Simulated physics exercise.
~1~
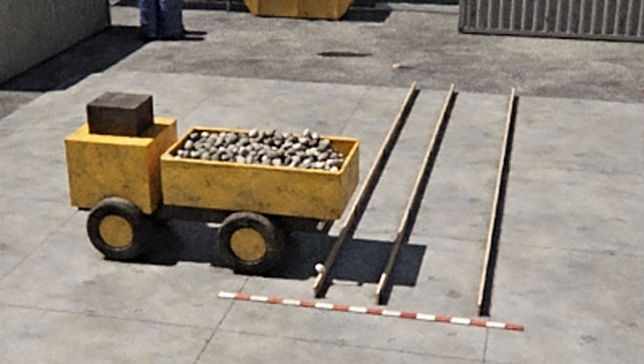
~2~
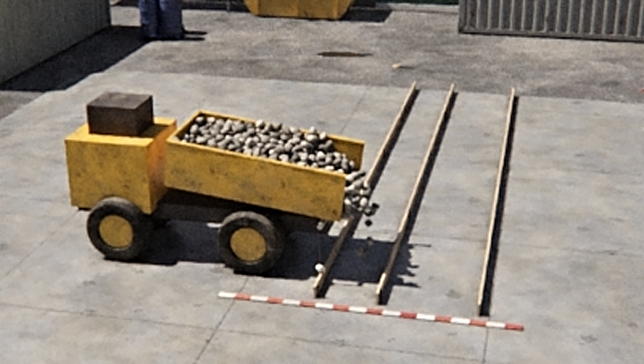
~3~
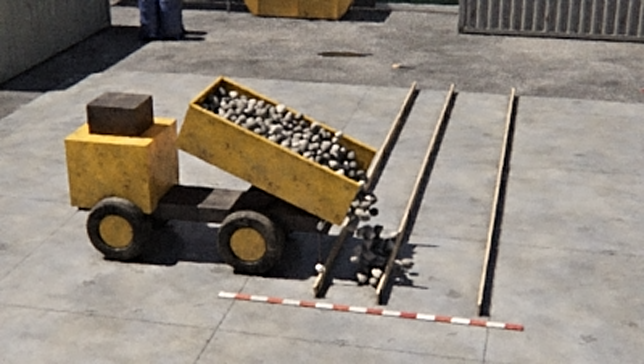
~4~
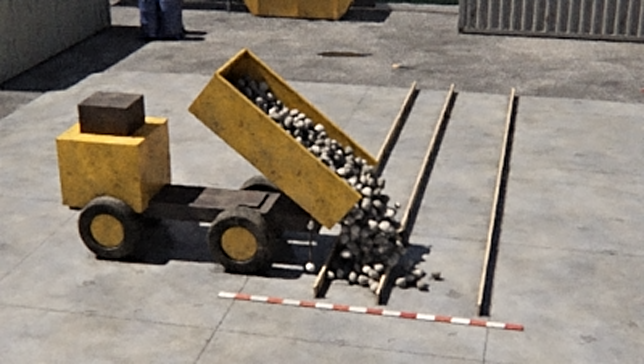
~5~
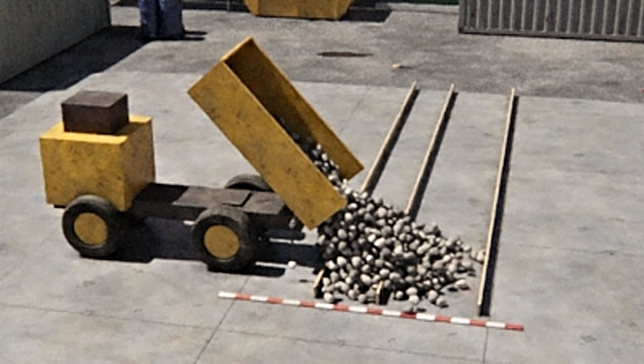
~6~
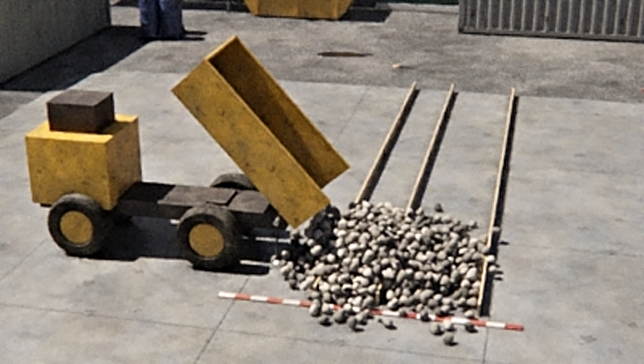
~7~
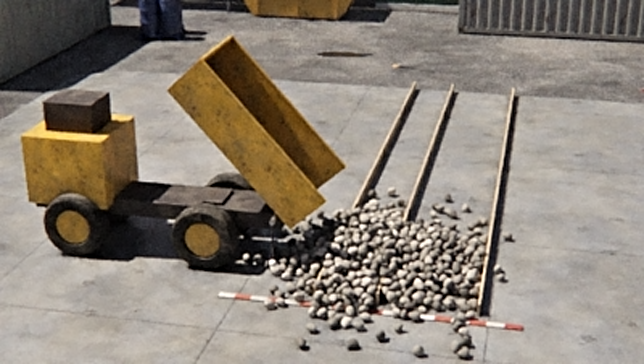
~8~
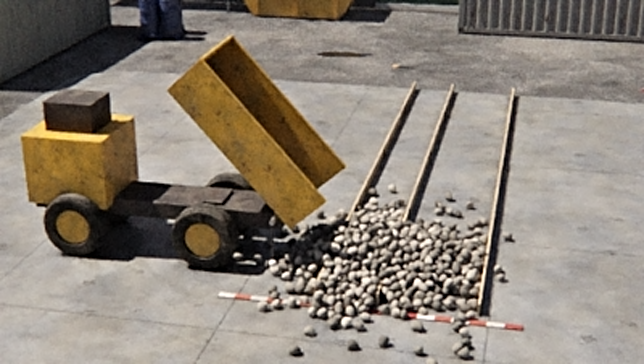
Yellow tipper truck raising its body and pouring rounded cobbles across fixed planks, rolling slightly left, ending empty beside a spread heap.
